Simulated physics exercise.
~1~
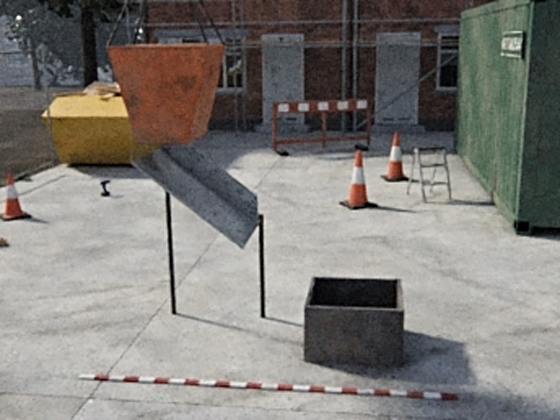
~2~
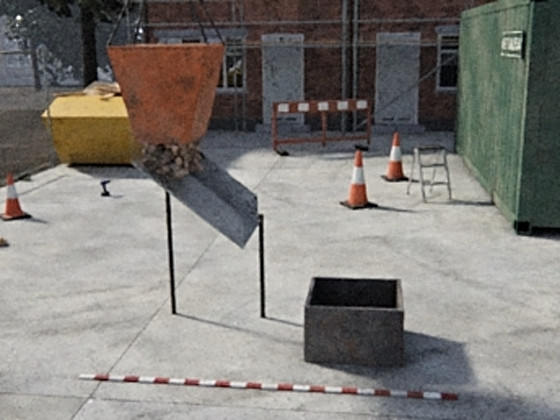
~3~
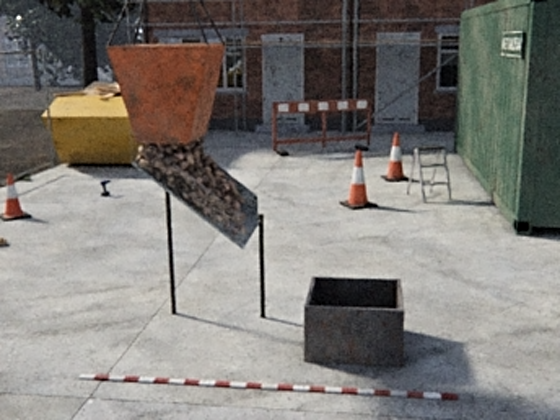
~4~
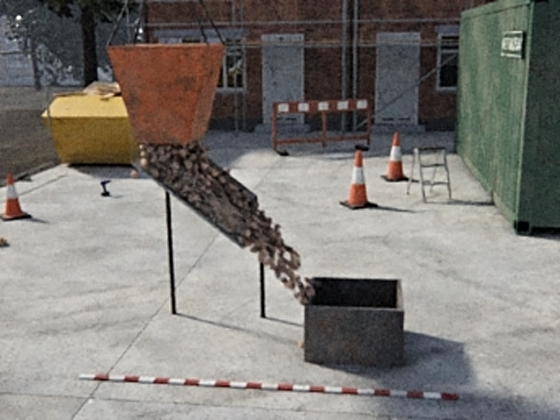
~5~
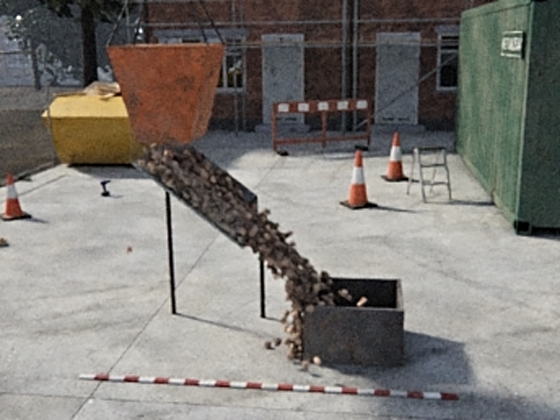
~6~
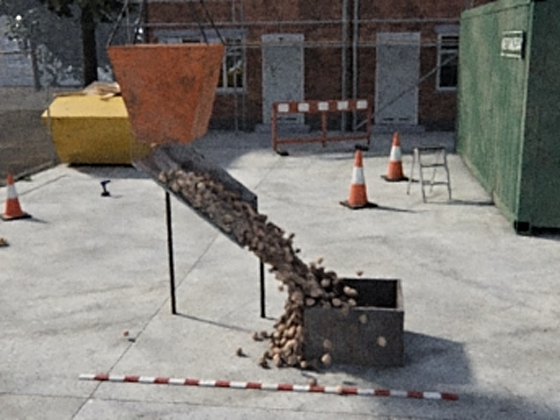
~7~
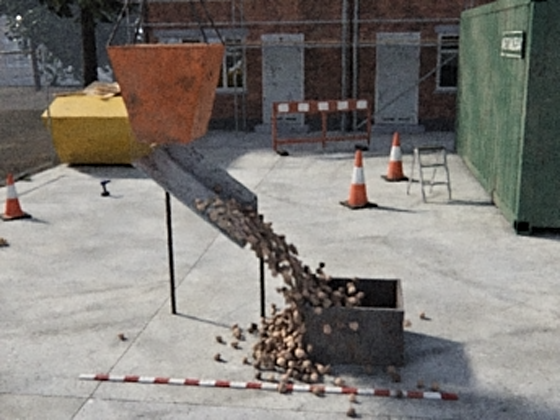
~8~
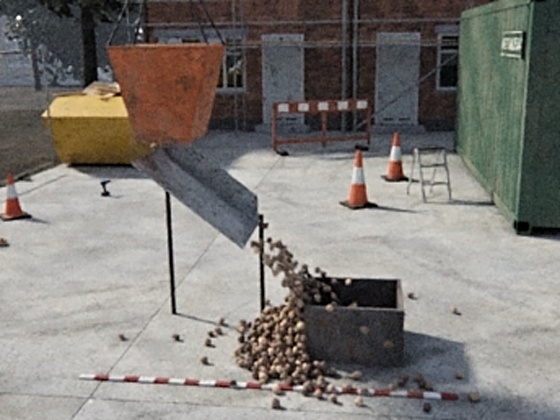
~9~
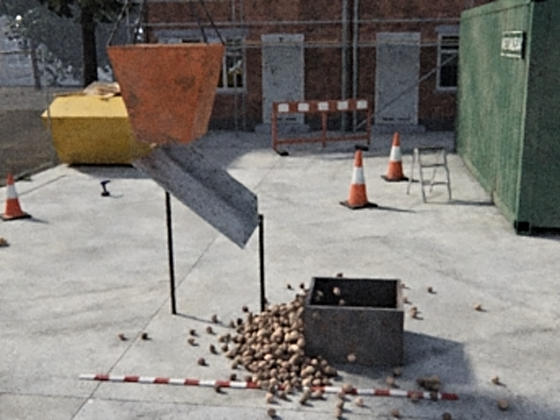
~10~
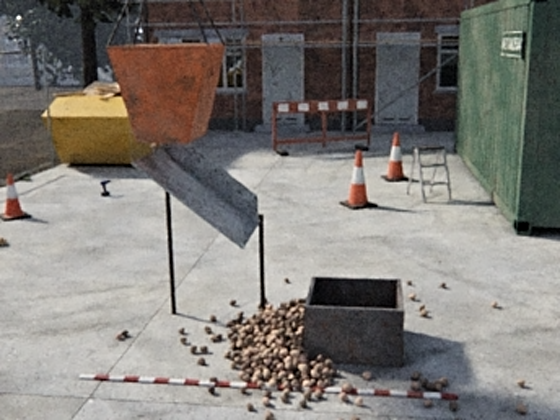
An orange hopper hangs above a sloping grey steel chute on thin dark legs in a sunlit concrete yard, seen from slightly above, with an open dark bin to the lower right. Behind stand a yellow skip, traffic cones, a barrier, a brick building and a green container, while a red and white pole lies in front. Rounded brown stones drop from the hopper and slide down the chute. They pour towards the bin's left edge, some entering, many piling outside. The chute empties, leaving a heap left of the bin and a few stones scattered around it.
